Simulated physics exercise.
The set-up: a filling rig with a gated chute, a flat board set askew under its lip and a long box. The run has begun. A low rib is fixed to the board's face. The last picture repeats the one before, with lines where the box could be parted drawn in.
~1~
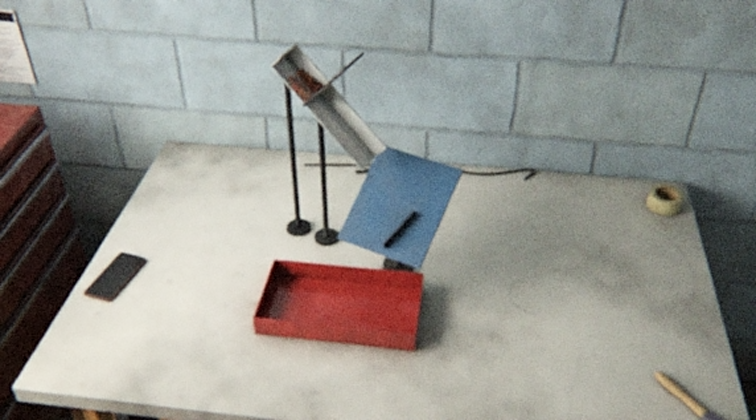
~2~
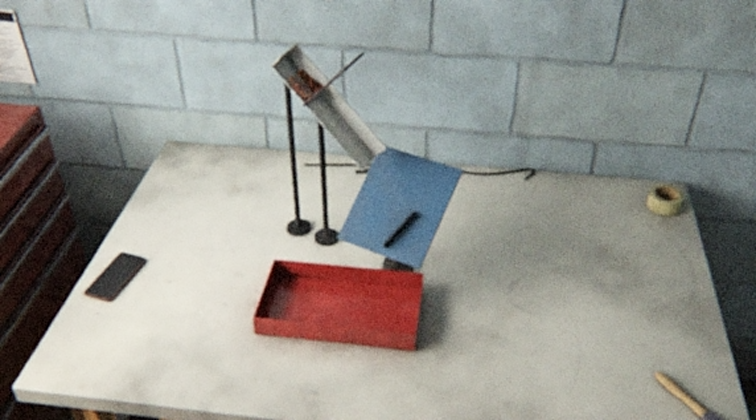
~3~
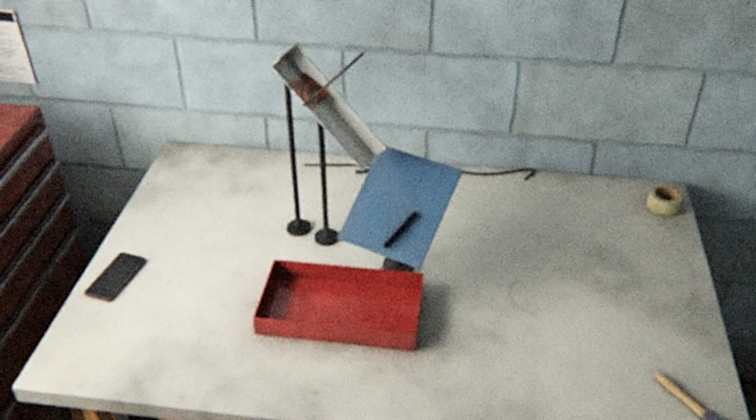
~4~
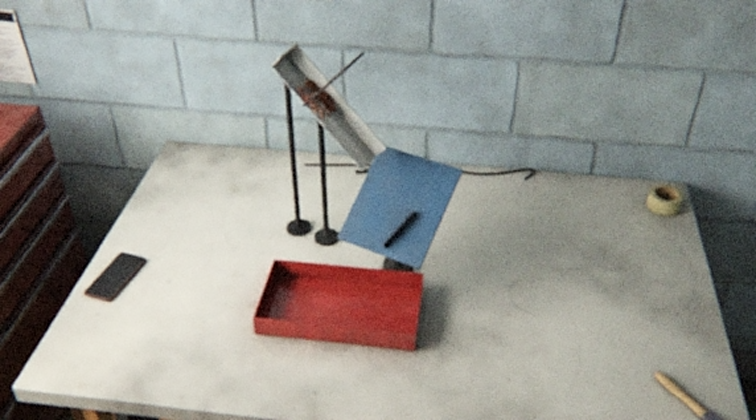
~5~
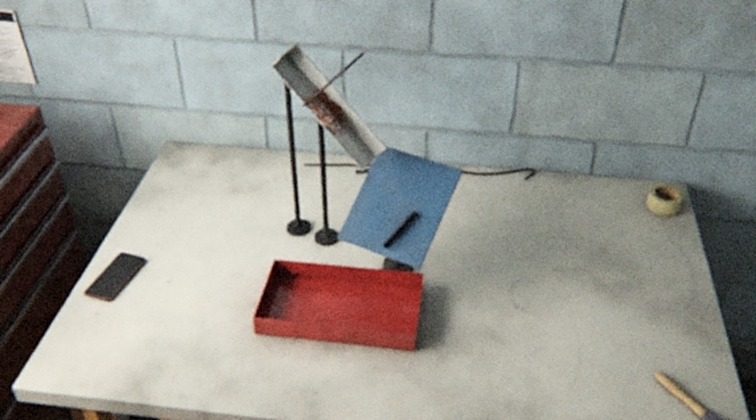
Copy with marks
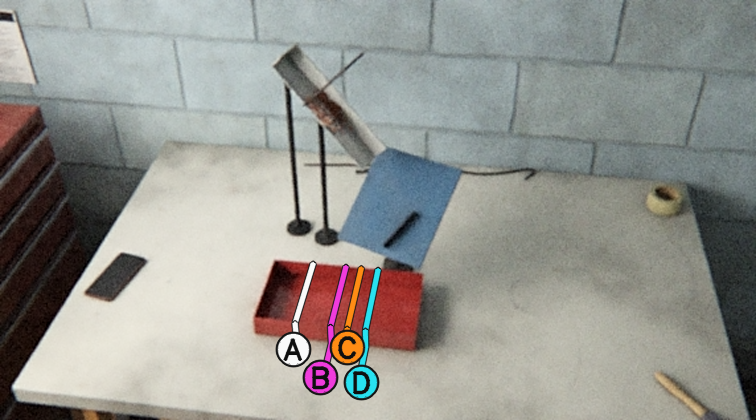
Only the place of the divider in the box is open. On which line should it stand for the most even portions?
C beats the others.
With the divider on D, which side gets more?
More lands on the left.
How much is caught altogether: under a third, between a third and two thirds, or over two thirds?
Over two thirds.
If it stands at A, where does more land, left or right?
More lands on the right.
On the marked copy, line A crosses the front rim at (295, 322); line B crosses the front rim at (330, 326); line C crosses the front rim at (347, 328); line D crosses the front rim at (365, 330).
With A, of what is caught, none on the left of the divider, all on the right.
With B, of what is caught, a stray few on the left of the divider, nearly all on the right.
With C, of what is caught, about half on the left of the divider, about half on the right.
With D, of what is caught, nearly all on the left of the divider, a small part on the right.
